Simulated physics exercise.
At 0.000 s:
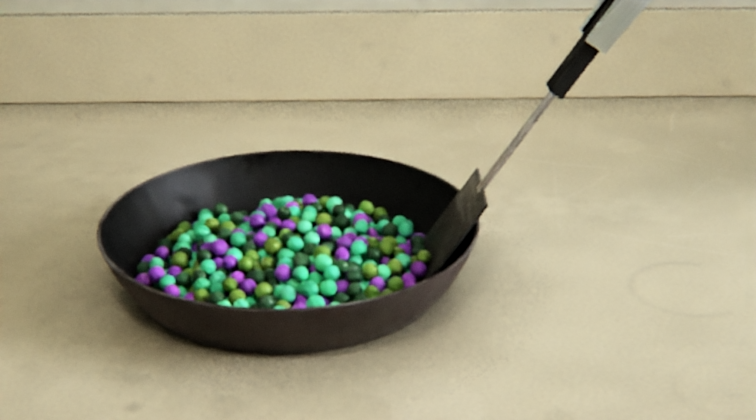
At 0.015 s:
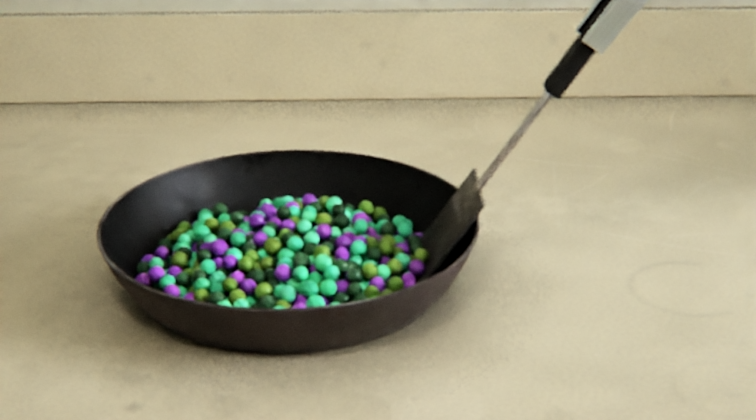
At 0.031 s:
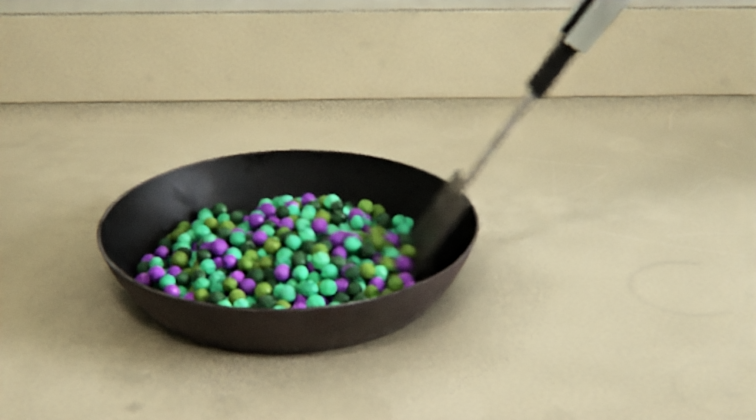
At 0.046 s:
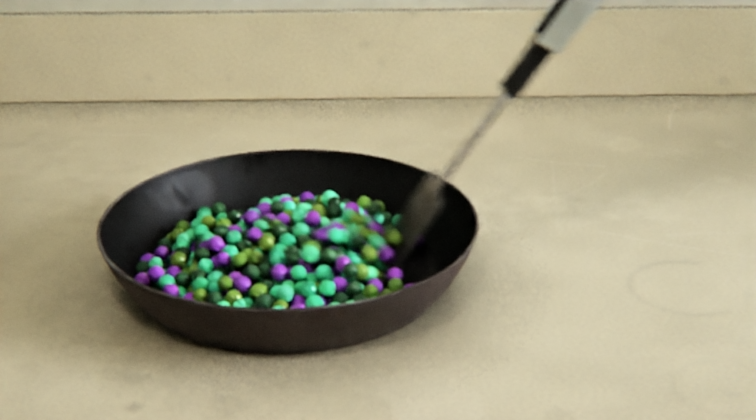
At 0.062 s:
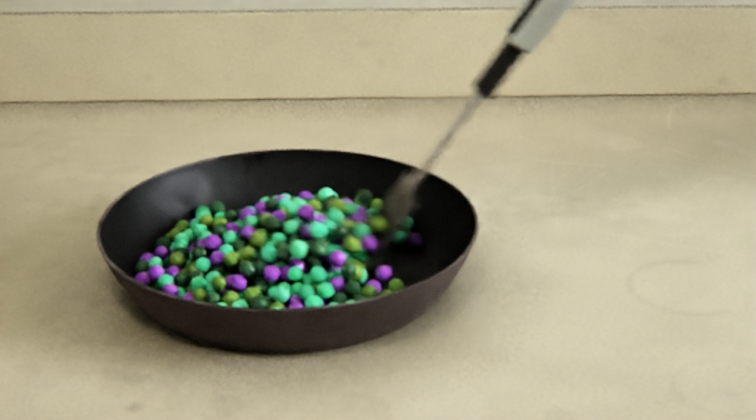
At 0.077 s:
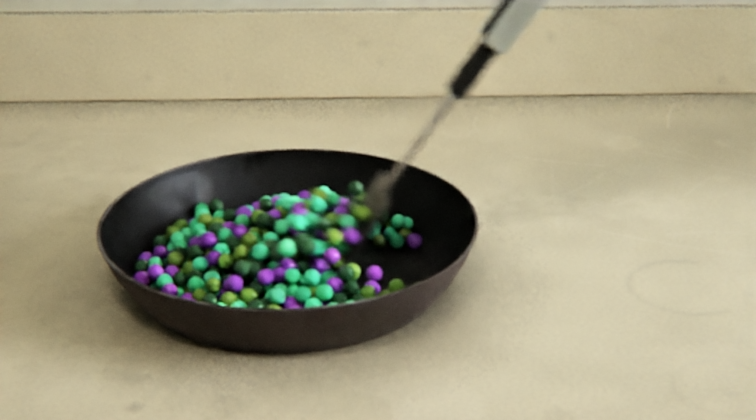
A spatula rested at the right side of a dark frying pan filled with green, teal and purple balls, then swept left through them, pushing them into a higher pile and leaving a few behind.
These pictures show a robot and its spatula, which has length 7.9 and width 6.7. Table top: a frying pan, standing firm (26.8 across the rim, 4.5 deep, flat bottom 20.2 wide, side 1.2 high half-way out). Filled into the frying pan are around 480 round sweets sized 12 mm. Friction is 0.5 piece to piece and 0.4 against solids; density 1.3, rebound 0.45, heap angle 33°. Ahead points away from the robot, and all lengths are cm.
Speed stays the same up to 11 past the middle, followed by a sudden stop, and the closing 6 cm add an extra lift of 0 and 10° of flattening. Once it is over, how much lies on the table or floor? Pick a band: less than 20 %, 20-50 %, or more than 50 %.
It falls in the band 20-50 %.
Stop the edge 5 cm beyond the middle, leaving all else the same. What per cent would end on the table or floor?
Then around 0 per cent.
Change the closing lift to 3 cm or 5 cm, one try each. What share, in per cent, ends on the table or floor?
I'd put it near 25 in a hundred, then near 20 in a hundred.
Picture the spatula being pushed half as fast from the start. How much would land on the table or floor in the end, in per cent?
About 15 in a hundred.
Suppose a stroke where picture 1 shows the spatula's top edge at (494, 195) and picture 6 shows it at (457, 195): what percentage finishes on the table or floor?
Some 5 per cent.
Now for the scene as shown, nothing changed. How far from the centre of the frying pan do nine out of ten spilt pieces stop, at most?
Some 40 cm.
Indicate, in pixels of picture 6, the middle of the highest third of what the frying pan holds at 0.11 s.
(261, 237).
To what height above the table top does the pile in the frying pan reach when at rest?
Near 4.5 centimetres high.
After 0.11 s, sloping 56°, highest piece 8 above the table; 482 in the frying pan.
After 0.15 s, sloping 54°, highest piece 8 above the table; 482 in the frying pan.
After 0.37 s, sloping 46°, highest piece 11 above the table; 355 in the frying pan, 64 on the table or floor, 63 on the blade or in flight.
After 1.42 s, sloping 46°, highest piece 4 above the table; 354 in the frying pan, 128 on the table or floor.
In the end, 354 in the frying pan, 128 on the table or floor. That is 27 % on the table or floor.
